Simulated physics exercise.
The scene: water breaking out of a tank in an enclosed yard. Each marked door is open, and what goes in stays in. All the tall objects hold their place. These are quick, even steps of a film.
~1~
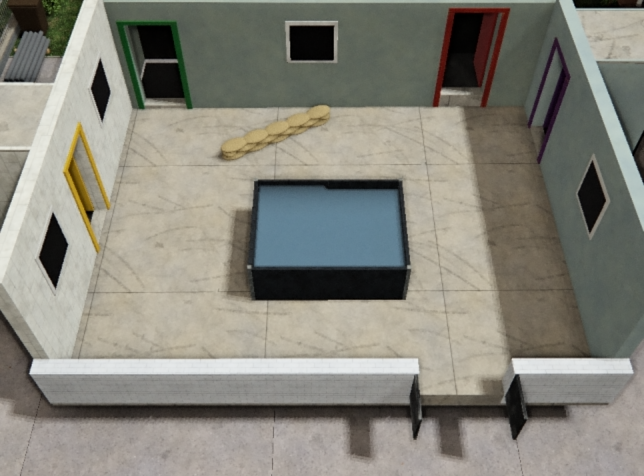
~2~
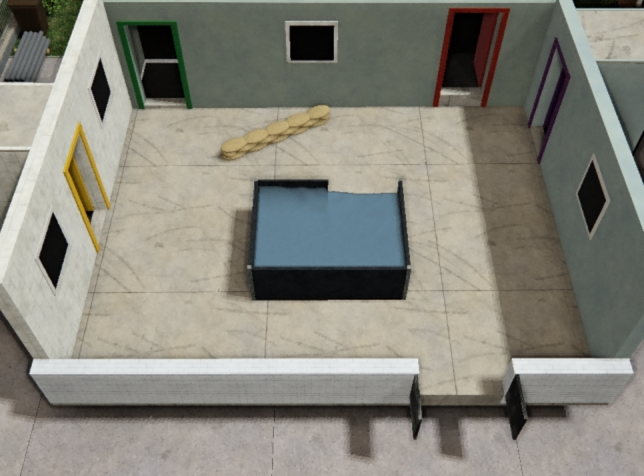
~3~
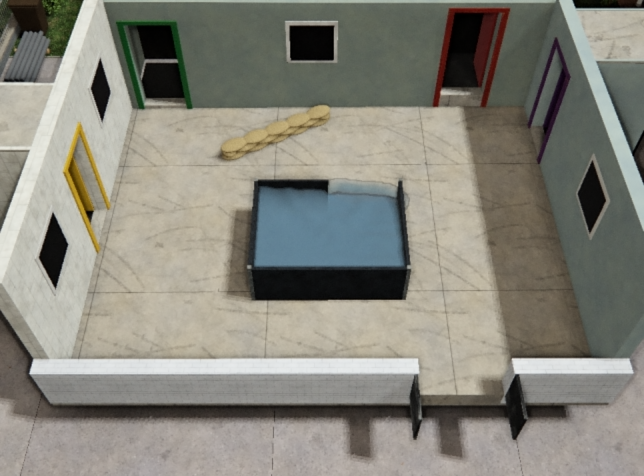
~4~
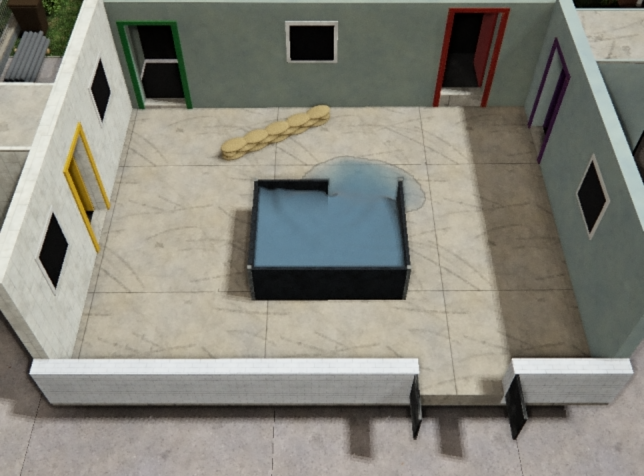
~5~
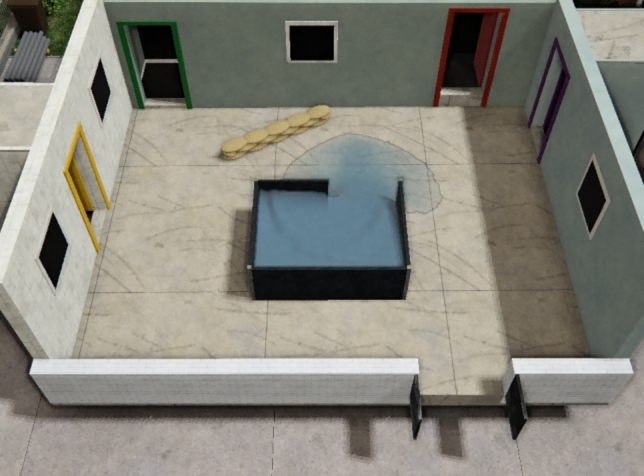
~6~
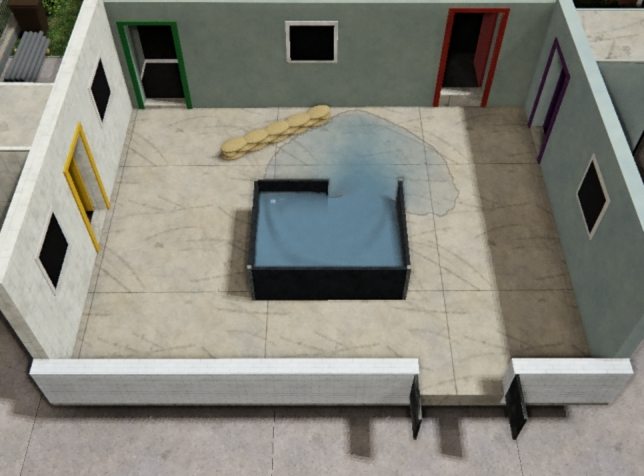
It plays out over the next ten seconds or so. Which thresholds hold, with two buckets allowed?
One by one: The green door stays under that; the yellow door takes more than that; the purple door takes more than that; the red door stays under that.
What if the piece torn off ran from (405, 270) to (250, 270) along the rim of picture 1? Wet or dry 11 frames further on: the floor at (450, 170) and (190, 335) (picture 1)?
As listed: No water, covered.
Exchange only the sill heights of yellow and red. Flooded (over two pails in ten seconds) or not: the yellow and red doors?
Then: Yellow takes less, red passes that mark.
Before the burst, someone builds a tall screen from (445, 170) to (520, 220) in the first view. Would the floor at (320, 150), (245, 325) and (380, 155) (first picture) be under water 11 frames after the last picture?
One after the other: Under water, not flooded, flooded.
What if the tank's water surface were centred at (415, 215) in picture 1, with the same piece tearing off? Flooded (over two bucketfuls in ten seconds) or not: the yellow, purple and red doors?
One by one: The yellow one floods; the purple one passes that mark; the red one goes over.
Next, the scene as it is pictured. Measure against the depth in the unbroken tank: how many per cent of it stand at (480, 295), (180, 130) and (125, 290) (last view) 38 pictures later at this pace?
In that order: 4, 2 and 6 per cent.
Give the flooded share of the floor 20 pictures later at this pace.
Close to 50 %.
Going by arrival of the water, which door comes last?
The yellow one.
A moment on, water covers 20 % of the floor; the green door not reached, the yellow door not reached, the purple door not reached, the red door wet at the sill, nothing in.
Next, water covers 30 % of the floor; the green door not reached, the yellow door not reached, the purple door wet at the sill, nothing in, the red door wet at the sill, nothing in.
Then, water covers 50 % of the floor; the green door wet at the sill, nothing in, the yellow door not reached, the purple door far over two buckets in, the red door wet at the sill, nothing in.
Later, water covers 85 % of the floor; the green door wet at the sill, nothing in, the yellow door under two buckets in, the purple door far over two buckets in, the red door wet at the sill, nothing in.
In the end, water covers 95 % of the floor; the green door wet at the sill, nothing in, the yellow door over two buckets in, the purple door far over two buckets in, the red door wet at the sill, nothing in.
